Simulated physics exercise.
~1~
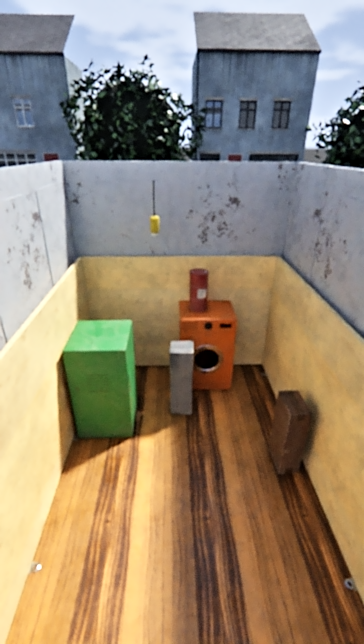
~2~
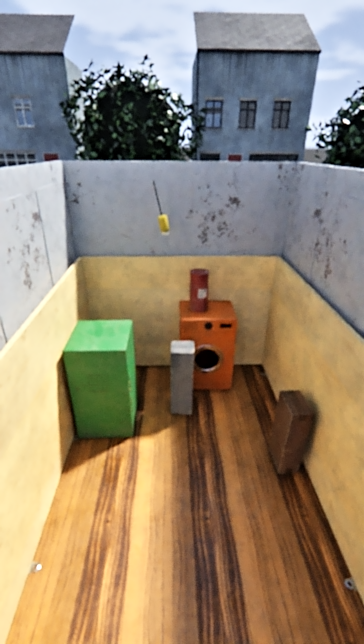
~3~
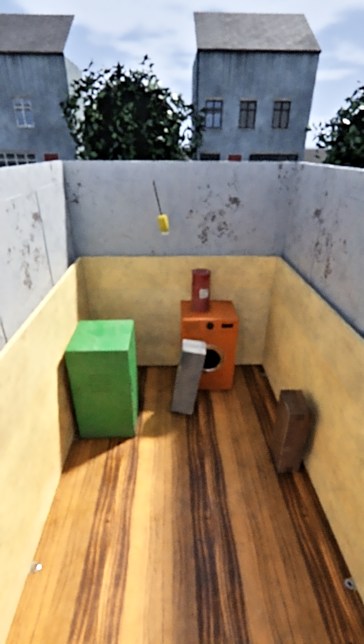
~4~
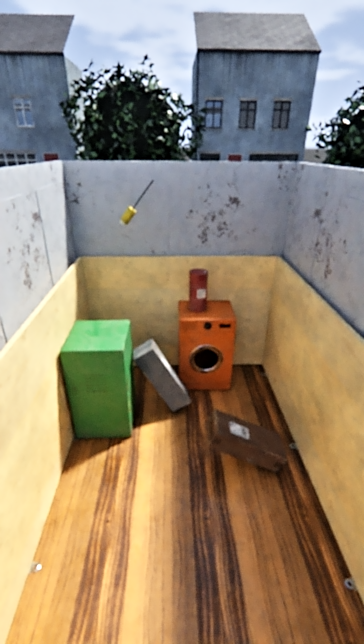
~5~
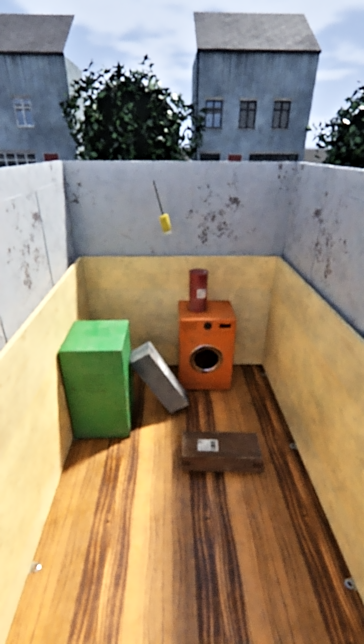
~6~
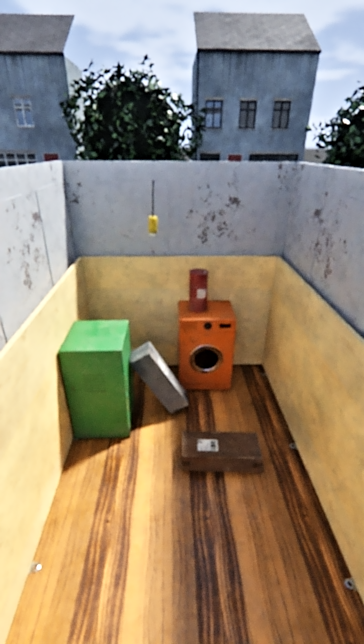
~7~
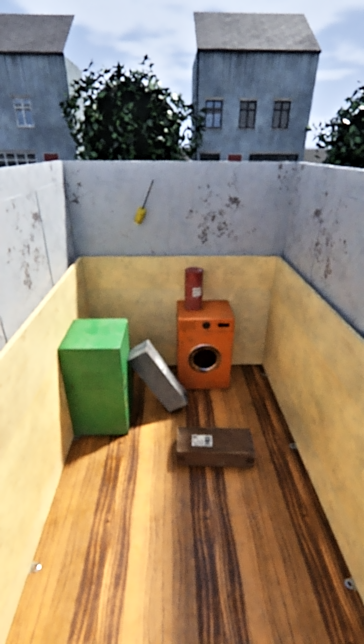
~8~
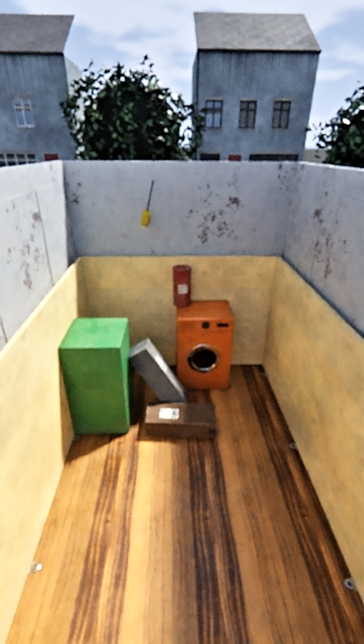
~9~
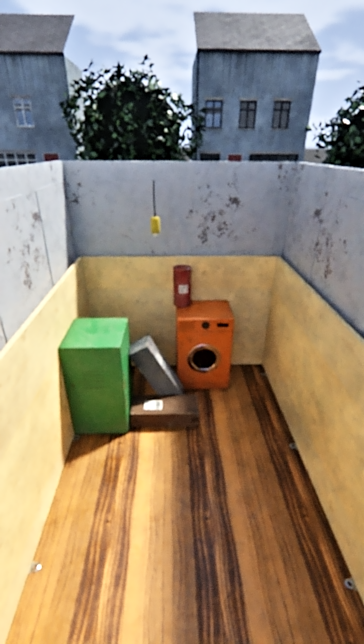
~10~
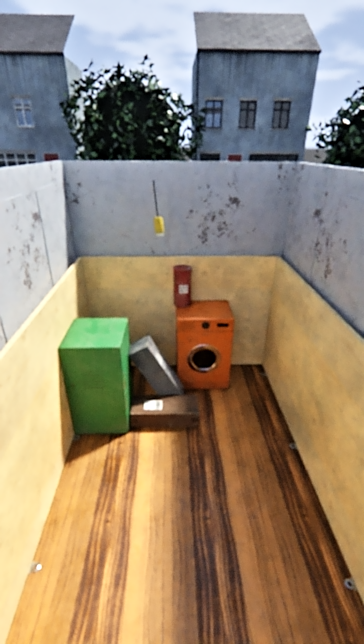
A grey box tilts right and then left against a green block in a wood-floored bay, and a brown box topples and slides left until it rests beside them, while a red canister shifts left, still upright, on an orange appliance beneath a swinging yellow lamp.
